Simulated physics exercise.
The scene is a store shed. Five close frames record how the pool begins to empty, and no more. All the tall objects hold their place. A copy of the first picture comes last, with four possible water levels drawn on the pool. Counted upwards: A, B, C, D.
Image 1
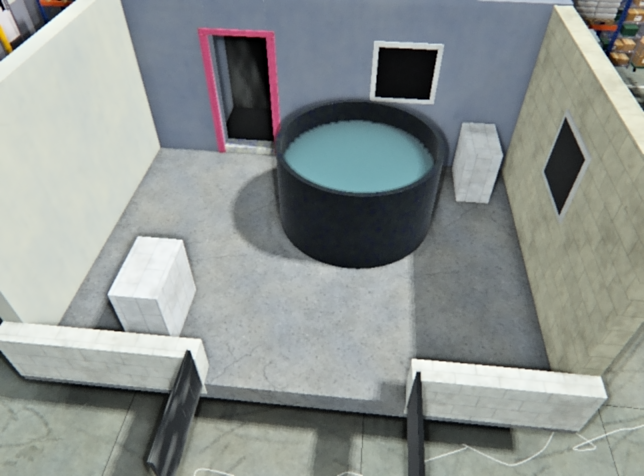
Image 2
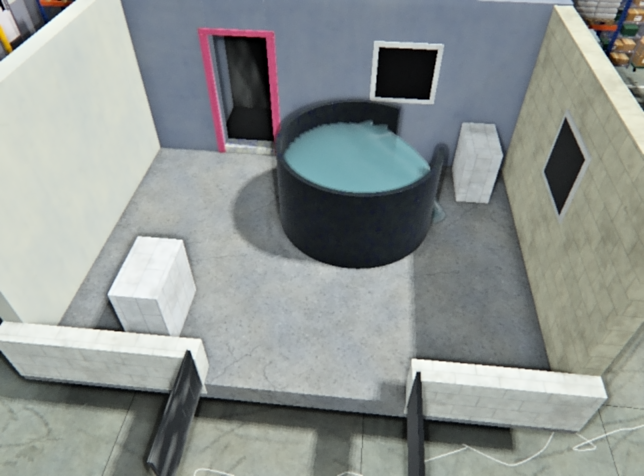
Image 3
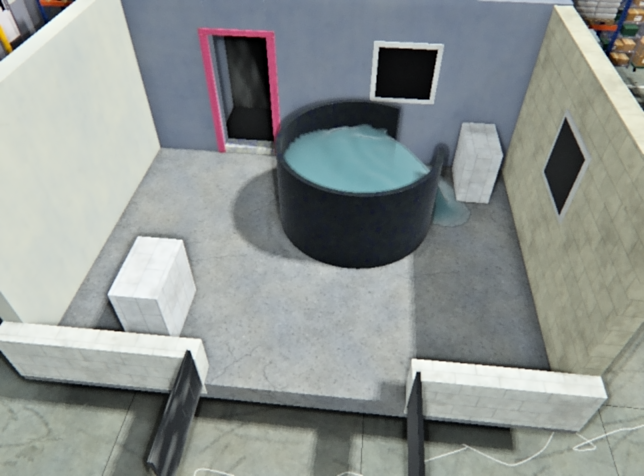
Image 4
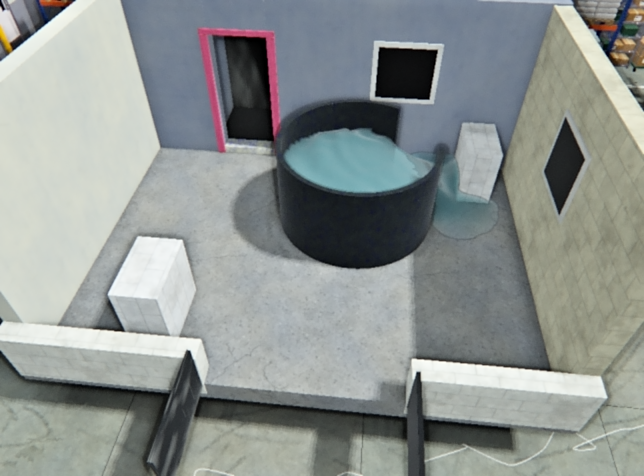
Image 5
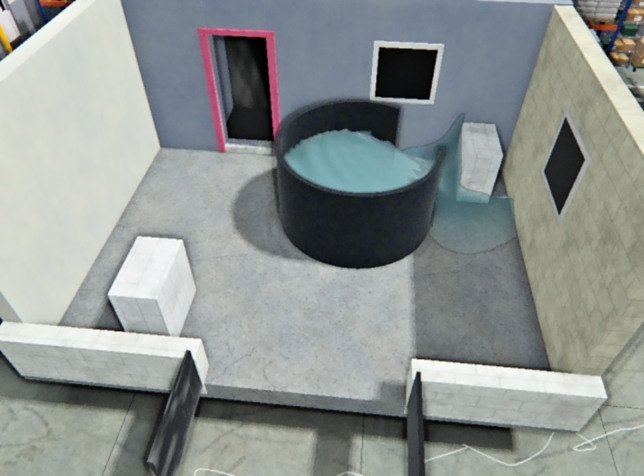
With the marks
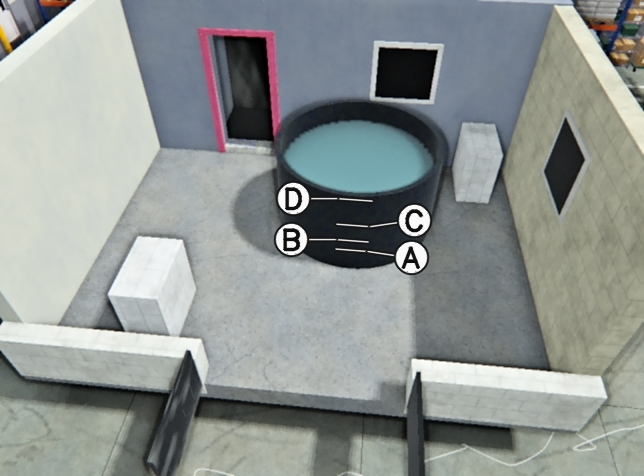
A round dark pool of blue-green water opened at its back right side, and water poured out through the gap, spreading across the grey floor around the white block toward the right wall.
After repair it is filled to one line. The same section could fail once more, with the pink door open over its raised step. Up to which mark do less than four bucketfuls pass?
The answer is mark C.
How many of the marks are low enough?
Three.
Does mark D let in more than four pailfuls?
Yes, it does.
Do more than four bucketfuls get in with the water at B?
No, not at all.
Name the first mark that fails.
It is D.
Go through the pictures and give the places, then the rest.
Water in the pool at rest, its middle at (358, 161); foot of the pink doorway at (251, 153); open gate at (305, 347).
Water covers 2 % of the ground and shows as far out as (438, 211).
Water covers 5 % of the ground and shows as far out as (461, 218).
Water covers 7 % of the ground and shows as far out as (492, 218).
Water covers 11 % of the ground and shows as far out as (515, 230).
On the marked copy, A at (351, 250); B at (352, 240); C at (353, 225); D at (354, 199); from the bottom up A, B, C, D.
With A, nothing gets over.
With B, nothing gets over.
With C, a bucket or two gets in.
With D, about 13 bucketfuls get in.
